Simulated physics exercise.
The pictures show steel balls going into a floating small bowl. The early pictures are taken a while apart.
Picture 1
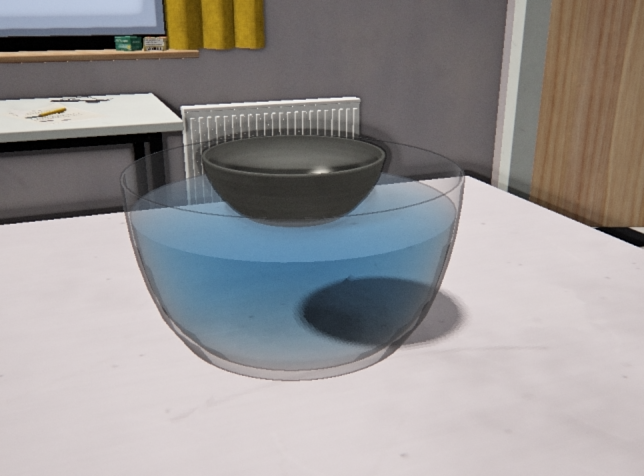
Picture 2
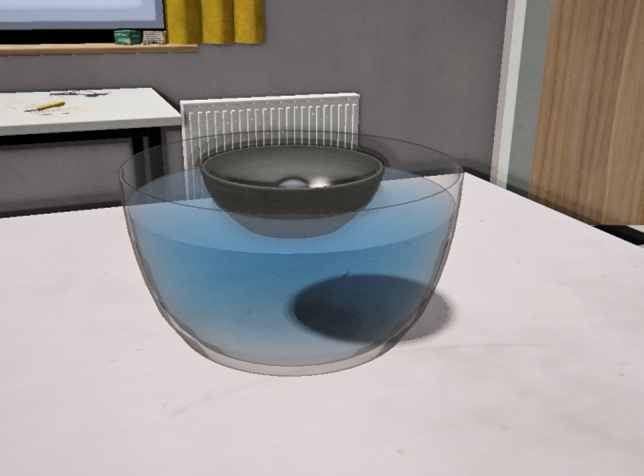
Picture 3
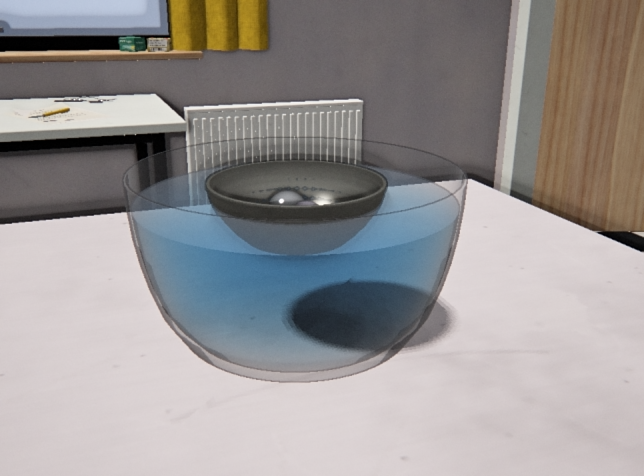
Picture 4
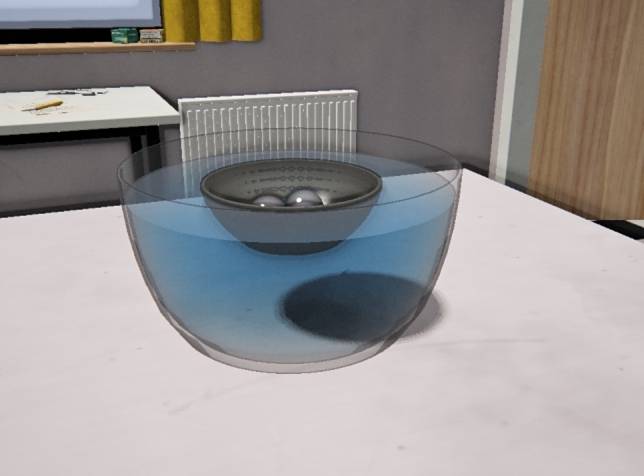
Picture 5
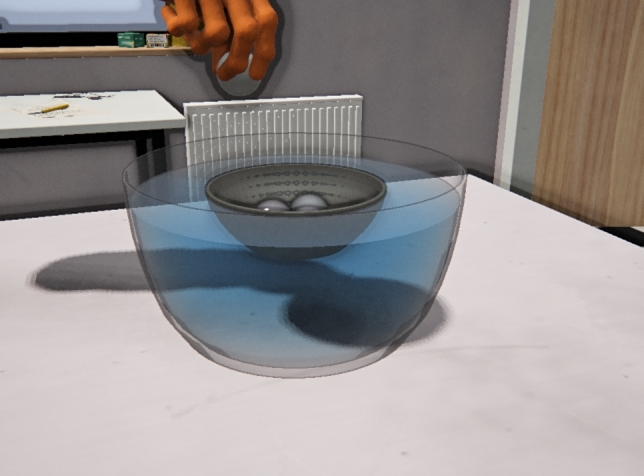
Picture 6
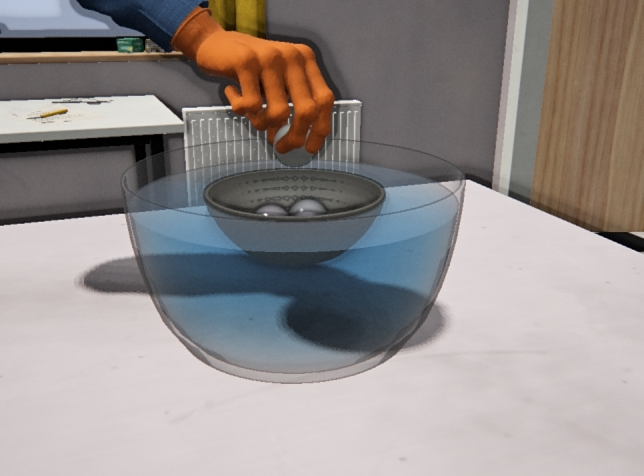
Small dark bowl floating lower in a clear bowl of water as steel balls collect inside, an orange-gloved hand lowering another.
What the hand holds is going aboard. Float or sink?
As it turns out, it floods and sinks.
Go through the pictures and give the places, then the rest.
In the first frame, small bowl (294, 155) empty; most of its side above the surface.
In the second frame, small bowl (293, 166) with one aboard; about half of its side above the surface.
In the third frame, small bowl (297, 182) with two aboard; about a third of its side above the surface.
In the fourth frame, small bowl (292, 182) with three aboard; hardly any of its side above the surface.
In the fifth frame, small bowl (296, 187) with three aboard; hardly any of its side above the surface; the next steel ball in the hand at (239, 73).
In the sixth frame, small bowl (295, 192) with three aboard; hardly any of its side above the surface; the next steel ball in the hand at (295, 145).
Next, the steel ball is in and the small bowl dips.
After that, water pours in over its edge.
Finally, the small bowl lies on the bottom with its load.
